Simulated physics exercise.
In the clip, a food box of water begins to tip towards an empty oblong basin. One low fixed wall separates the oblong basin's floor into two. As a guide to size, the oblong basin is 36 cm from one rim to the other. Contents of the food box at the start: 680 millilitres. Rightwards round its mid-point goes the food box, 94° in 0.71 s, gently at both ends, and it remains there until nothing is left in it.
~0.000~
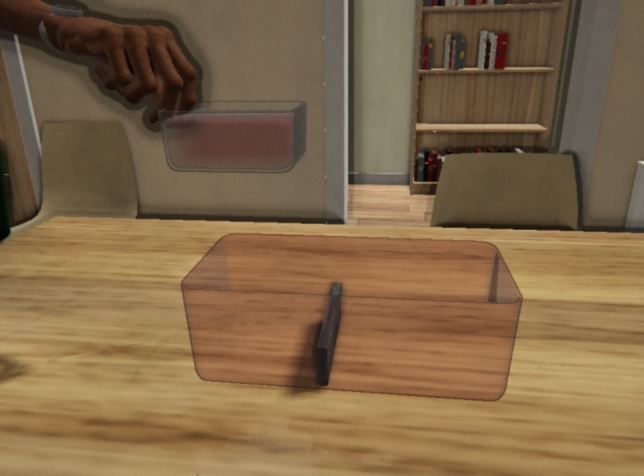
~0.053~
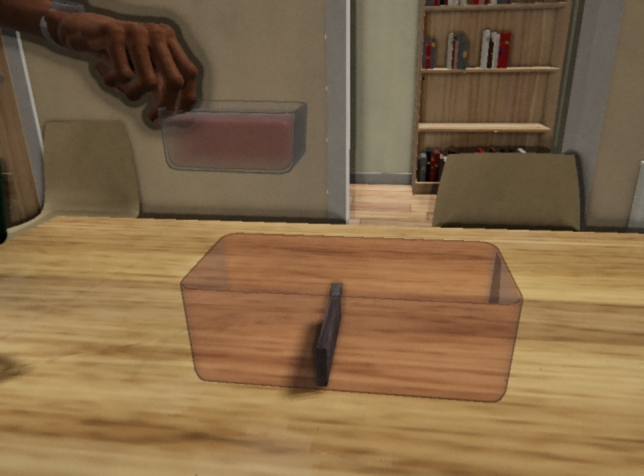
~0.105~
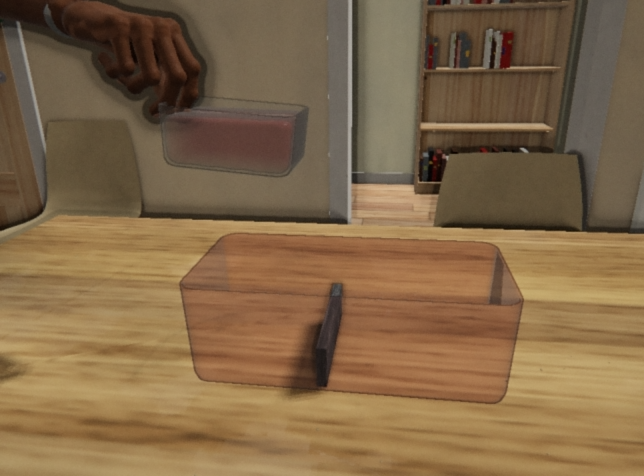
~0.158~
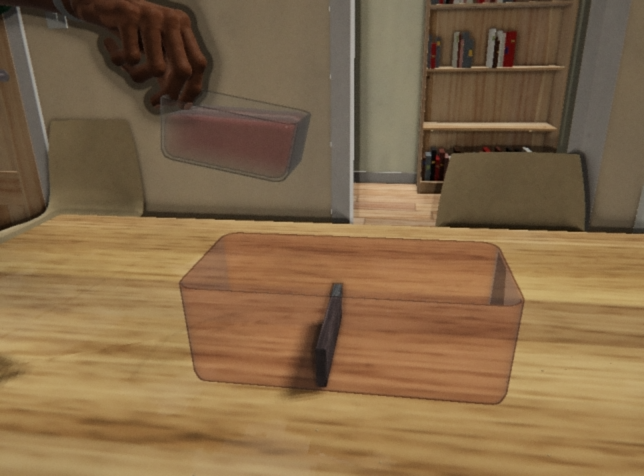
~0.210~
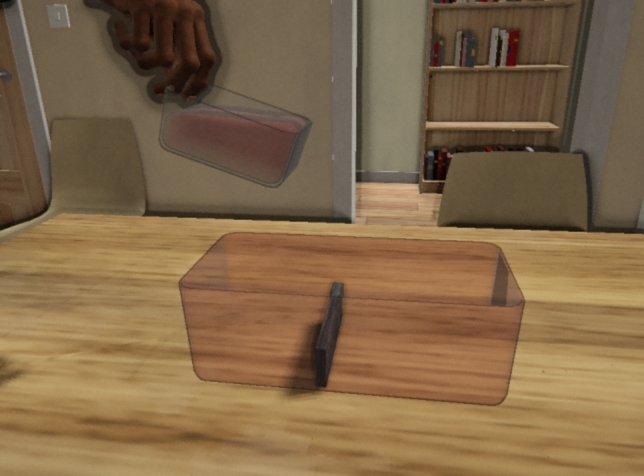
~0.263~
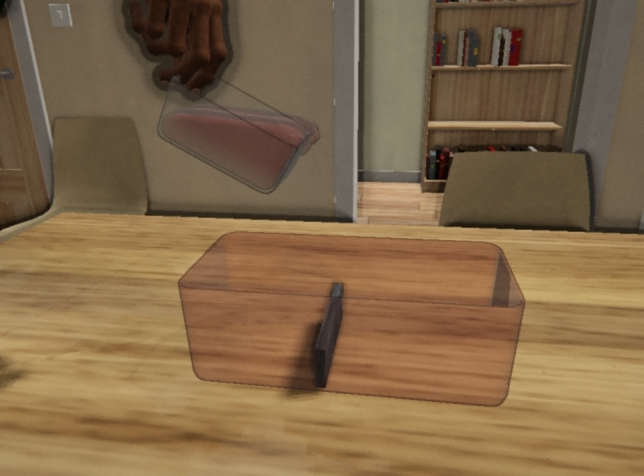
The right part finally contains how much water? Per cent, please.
About 80 in every hundred parts.
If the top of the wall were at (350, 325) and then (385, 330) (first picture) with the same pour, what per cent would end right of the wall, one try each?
In order, 70 and 20 per cent.
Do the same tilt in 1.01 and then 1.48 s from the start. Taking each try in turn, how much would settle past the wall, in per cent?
I'd expect close to 80 per cent and then close to 75 per cent.
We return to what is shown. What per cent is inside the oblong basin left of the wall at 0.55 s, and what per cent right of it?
Around 1 on the left side and 34 on the right side.
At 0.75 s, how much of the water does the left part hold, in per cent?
Reading: Approx. 10 per cent.
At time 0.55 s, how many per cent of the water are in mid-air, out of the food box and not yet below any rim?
It comes to roughly 44 per cent.
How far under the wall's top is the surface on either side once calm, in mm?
Left about 46 mm, while the right is about 34 mm.
By 0.55 s the tilt is 82° and 21 per cent is still to pour, 1 is left of the wall and 33 right of it.
By 0.75 s the tilt is 94° and 6 per cent is still to pour, 9 is left of the wall and 80 right of it.
By 0.97 s the tilt is 94° and 2 per cent is still to pour, 16 is left of the wall and 80 right of it.
By 1.21 s the tilt is 94° and 0 per cent is still to pour, 17 is left of the wall and 80 right of it.
At rest 19 per cent lies left of the wall, 80 right of it and 1 outside.
